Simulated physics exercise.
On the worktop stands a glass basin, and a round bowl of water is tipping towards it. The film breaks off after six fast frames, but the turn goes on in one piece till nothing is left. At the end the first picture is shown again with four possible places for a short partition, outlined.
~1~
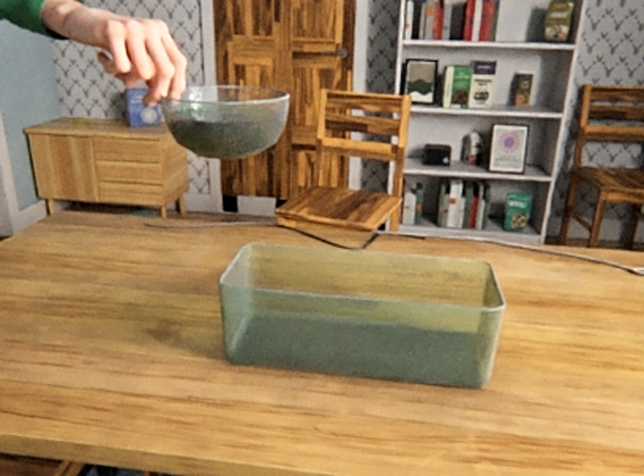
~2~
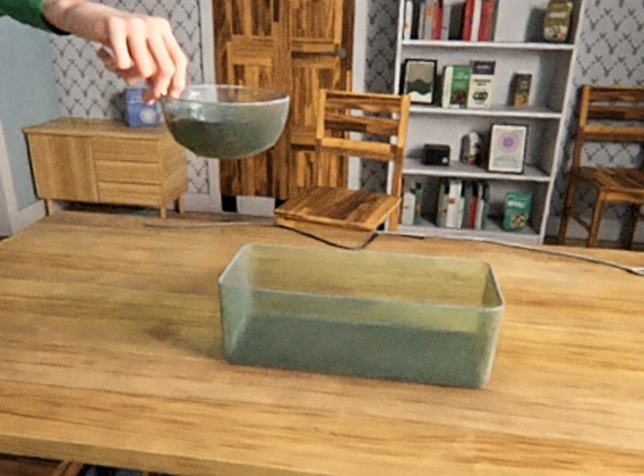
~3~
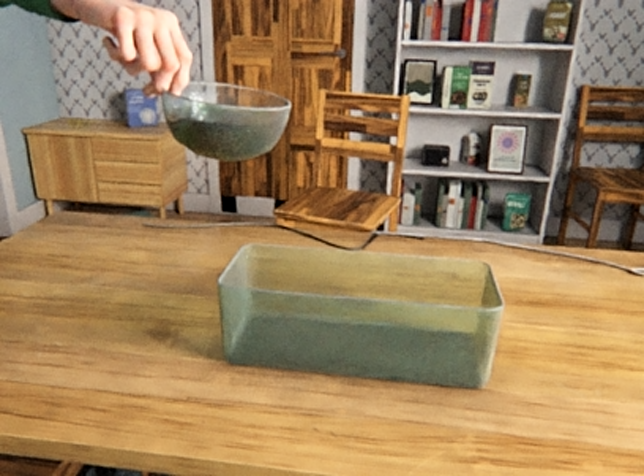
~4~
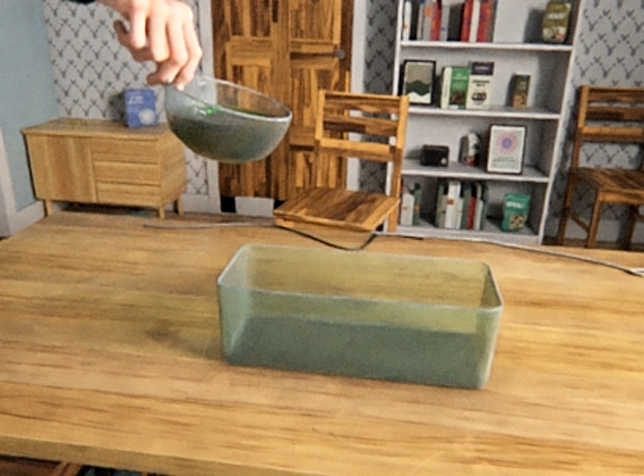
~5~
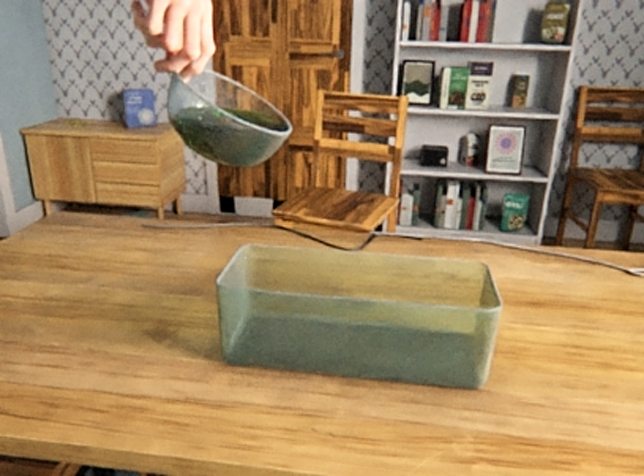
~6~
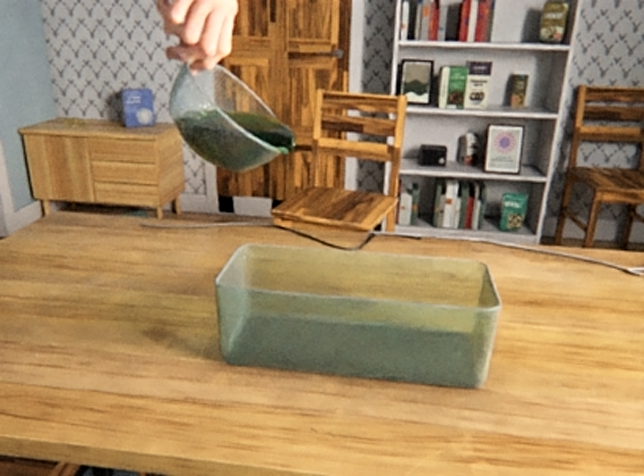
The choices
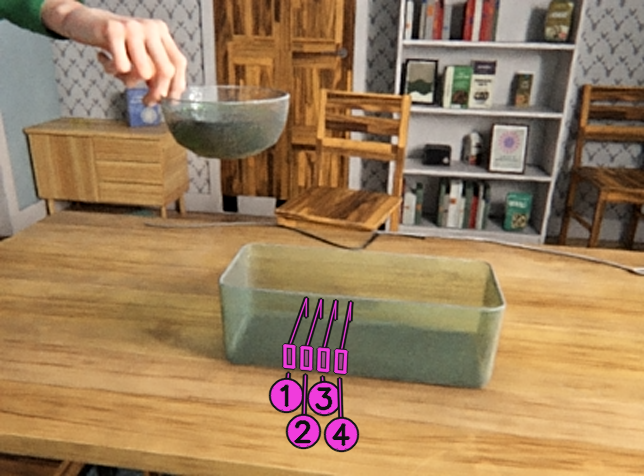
In a room with a bookshelf and wooden chairs, a hand holds a round glass bowl of water upright above and behind a rectangular glass basin on a wooden table. The hand gradually tips the bowl to the right, and water just begins to slip over its lowered lip.
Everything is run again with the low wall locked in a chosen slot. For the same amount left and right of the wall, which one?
Use slot 3.
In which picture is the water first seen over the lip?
In picture 6.
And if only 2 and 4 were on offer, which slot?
That would be 2.
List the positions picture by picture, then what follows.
Upright, lip at (285, 96); basin from (226, 357) to (489, 384); nothing has left yet.
Upright, lip at (285, 98); nothing has left yet.
Tipped about 8°, lip at (287, 105); nothing has left yet.
Tipped about 17°, lip at (289, 116); nothing has left yet.
Tipped about 29°, lip at (288, 130); nothing has left yet.
Tipped about 42°, lip at (284, 145); water is over the lip, down to (286, 149).
On the marked copy, 1 at (288, 373); 2 at (305, 375); 3 at (322, 377); 4 at (339, 378).
For slot 1, about 25 % ends left of the wall and 73 % right of it.
For slot 2, about 35 % ends left of the wall and 63 % right of it.
For slot 3, about 51 % ends left of the wall and 46 % right of it; 3 % is lost outside.
For slot 4, about 76 % ends left of the wall and 20 % right of it; 4 % is lost outside.
